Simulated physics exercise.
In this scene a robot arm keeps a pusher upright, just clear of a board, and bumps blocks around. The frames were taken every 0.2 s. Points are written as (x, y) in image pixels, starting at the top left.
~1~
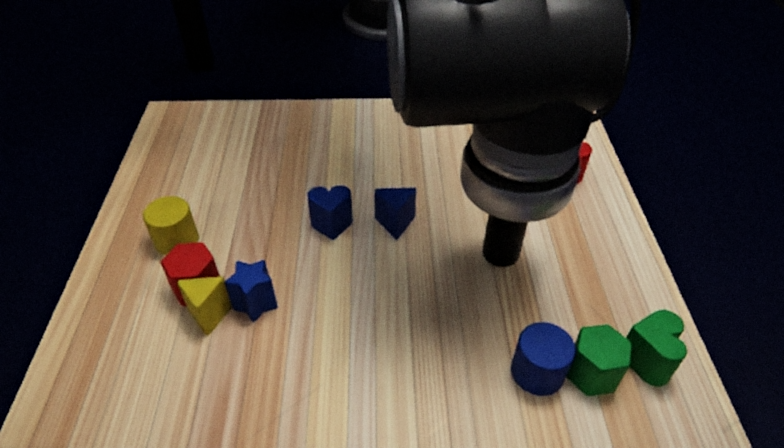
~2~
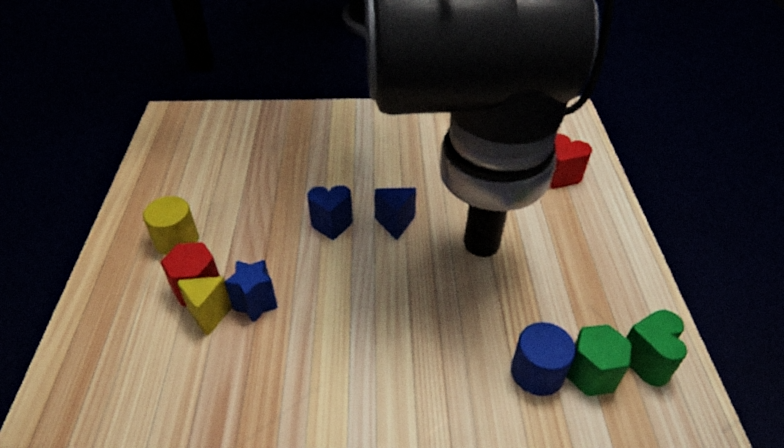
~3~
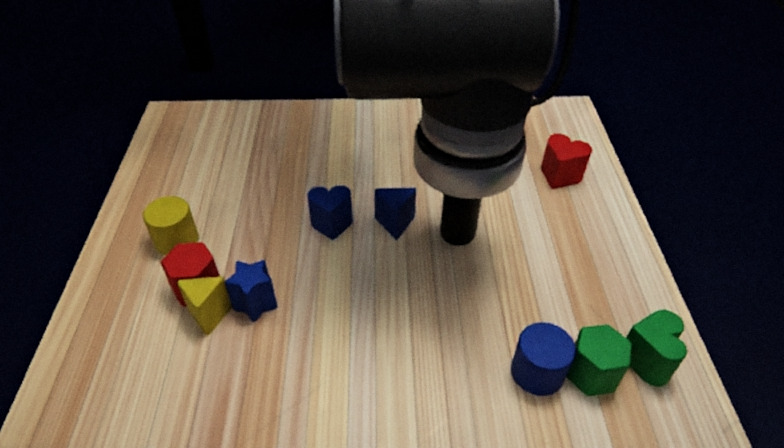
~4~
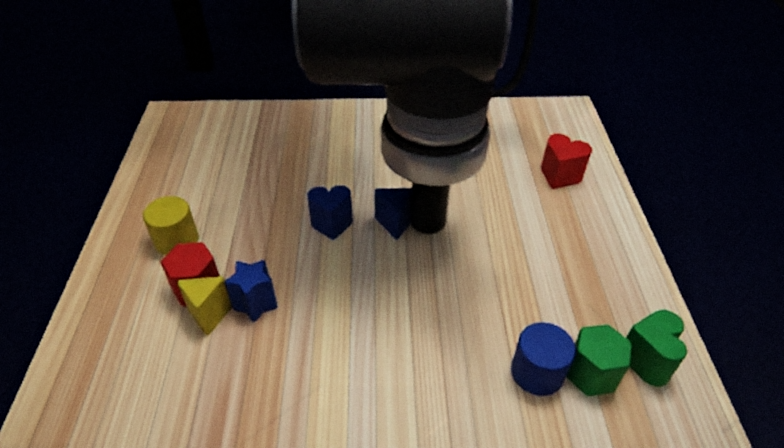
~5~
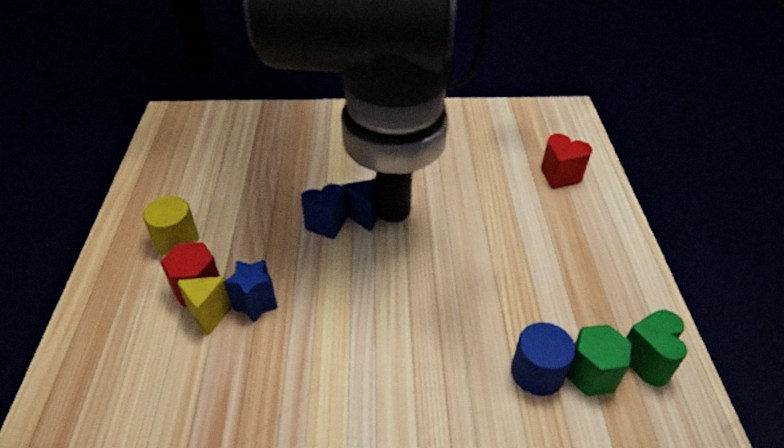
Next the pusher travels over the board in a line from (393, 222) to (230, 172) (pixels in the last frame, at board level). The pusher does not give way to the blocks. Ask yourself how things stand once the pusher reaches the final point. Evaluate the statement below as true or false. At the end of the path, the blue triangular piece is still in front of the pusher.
It is true.
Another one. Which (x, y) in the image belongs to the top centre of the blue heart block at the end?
I'd expect the centre of its top face to be at (302, 195).
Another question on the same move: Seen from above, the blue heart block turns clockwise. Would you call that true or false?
That is false.
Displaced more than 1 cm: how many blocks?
The number is two.
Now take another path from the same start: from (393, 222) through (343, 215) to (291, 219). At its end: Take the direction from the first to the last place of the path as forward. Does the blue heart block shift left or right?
It's going to go left.
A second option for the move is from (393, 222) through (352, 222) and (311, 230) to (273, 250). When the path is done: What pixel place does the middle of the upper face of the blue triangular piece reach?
Its top centre is at about (317, 176).
On the path given first. One third of the way, pusher (334, 195); blue heart block (303, 195), turned 80° anticlockwise; blue triangular piece (304, 172), turned 15° anticlockwise.
Two thirds of the way, pusher (278, 179); blue heart block (302, 195), turned 85° anticlockwise; blue triangular piece (246, 158), turned 25° anticlockwise.
At the end, pusher (227, 162); blue heart block (302, 195), turned 85° anticlockwise; blue triangular piece (193, 146), turned 40° anticlockwise.
